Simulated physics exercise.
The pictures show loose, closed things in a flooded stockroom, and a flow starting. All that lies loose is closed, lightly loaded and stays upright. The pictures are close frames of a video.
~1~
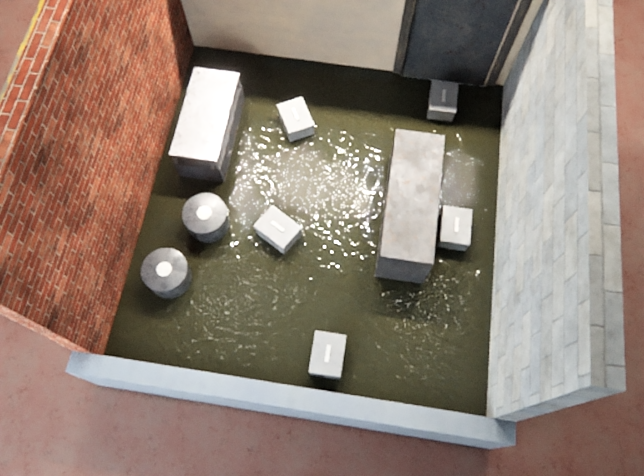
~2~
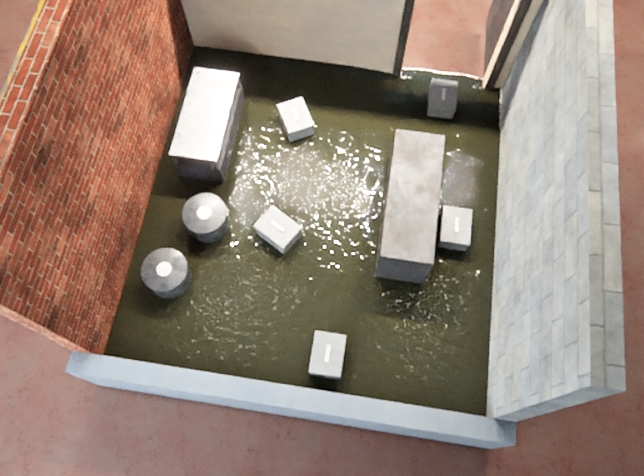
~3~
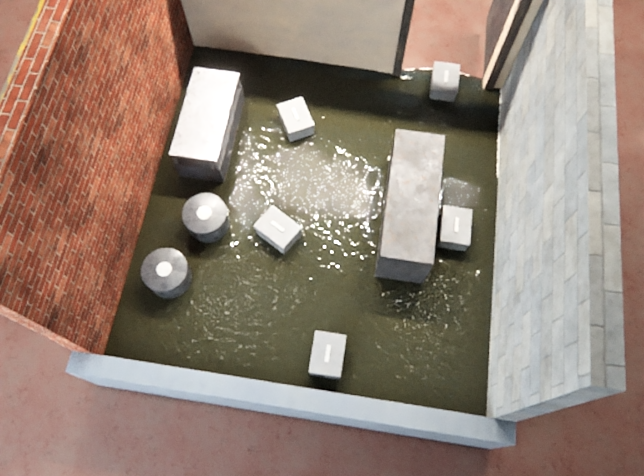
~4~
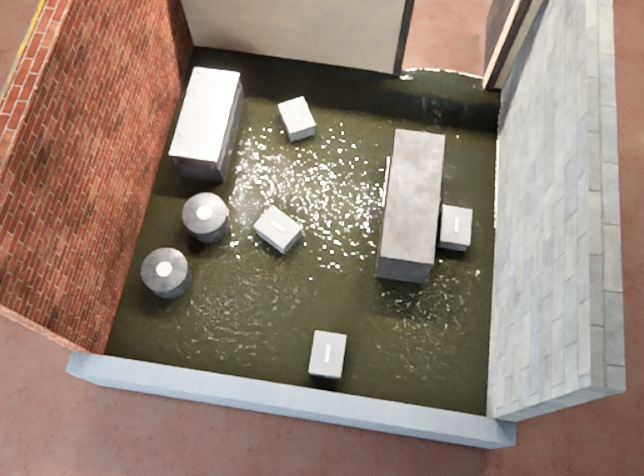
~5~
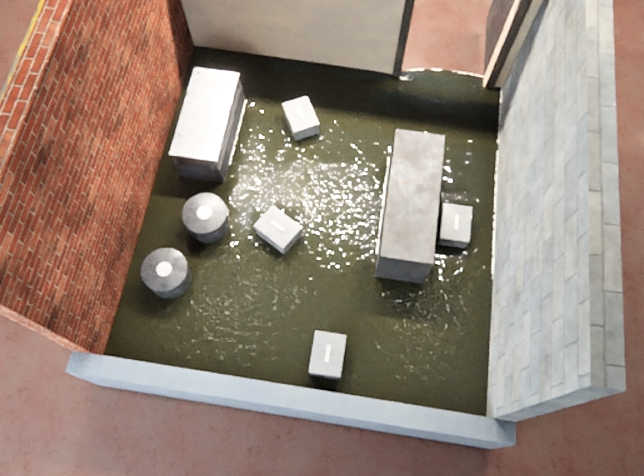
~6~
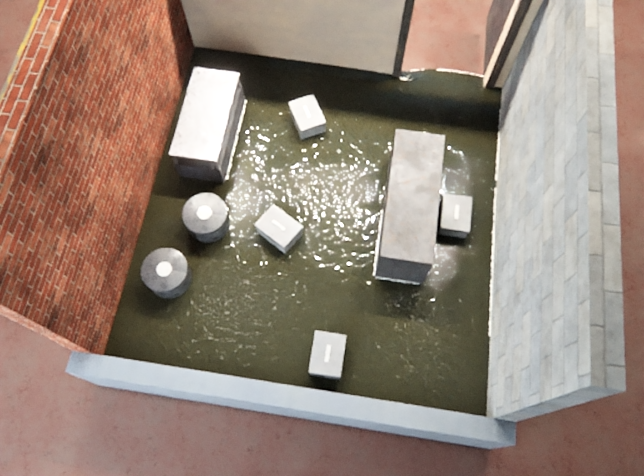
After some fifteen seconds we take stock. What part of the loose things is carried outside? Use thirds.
That comes to from one to two thirds.
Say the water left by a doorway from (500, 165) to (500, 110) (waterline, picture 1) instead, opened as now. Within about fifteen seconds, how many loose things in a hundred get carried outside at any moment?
Near 40 in a hundred.
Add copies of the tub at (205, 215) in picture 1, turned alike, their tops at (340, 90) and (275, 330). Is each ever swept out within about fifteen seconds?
In that order: Through, kept in.
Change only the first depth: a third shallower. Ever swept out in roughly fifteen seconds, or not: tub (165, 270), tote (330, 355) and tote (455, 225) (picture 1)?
In that order: Left behind, kept in, through.
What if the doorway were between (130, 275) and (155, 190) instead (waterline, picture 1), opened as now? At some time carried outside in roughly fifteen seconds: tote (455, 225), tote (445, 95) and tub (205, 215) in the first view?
In that order: No, still in, through.
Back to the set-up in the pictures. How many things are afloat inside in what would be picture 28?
I count 4.
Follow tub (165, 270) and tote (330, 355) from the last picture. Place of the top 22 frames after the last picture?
Around (199, 250) and (400, 338).
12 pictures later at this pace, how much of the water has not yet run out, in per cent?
Roughly 74 per cent.
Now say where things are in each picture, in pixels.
In the first picture, a tote at (456, 225) floats; a tote at (295, 115) floats; 0 of 7 have shifted.
In the second picture, a tote at (456, 225), afloat; a tote at (295, 115) floats; 0 of 7 have shifted.
In the third picture, a tote at (456, 225) floats; a tote at (295, 115), afloat; 1 of 7 have shifted.
In the fourth picture, a tote at (456, 225), afloat; a tote at (297, 115), afloat; 1 of 7 have shifted.
In the fifth picture, a tote at (456, 222) floats, close to its start; a tote at (301, 114), afloat, close to its start; 2 of 7 have shifted.
In the sixth picture, a tote at (457, 212) floats, close to its start; a tote at (307, 112) floats, close to its start; 3 of 7 have shifted.
A moment on, 1 of 7 are out; 6 afloat.
Next, 2 of 7 are out; 5 afloat.
Later, 3 of 7 are out; 4 afloat.
In the end, 3 of 7 are out; 4 afloat.
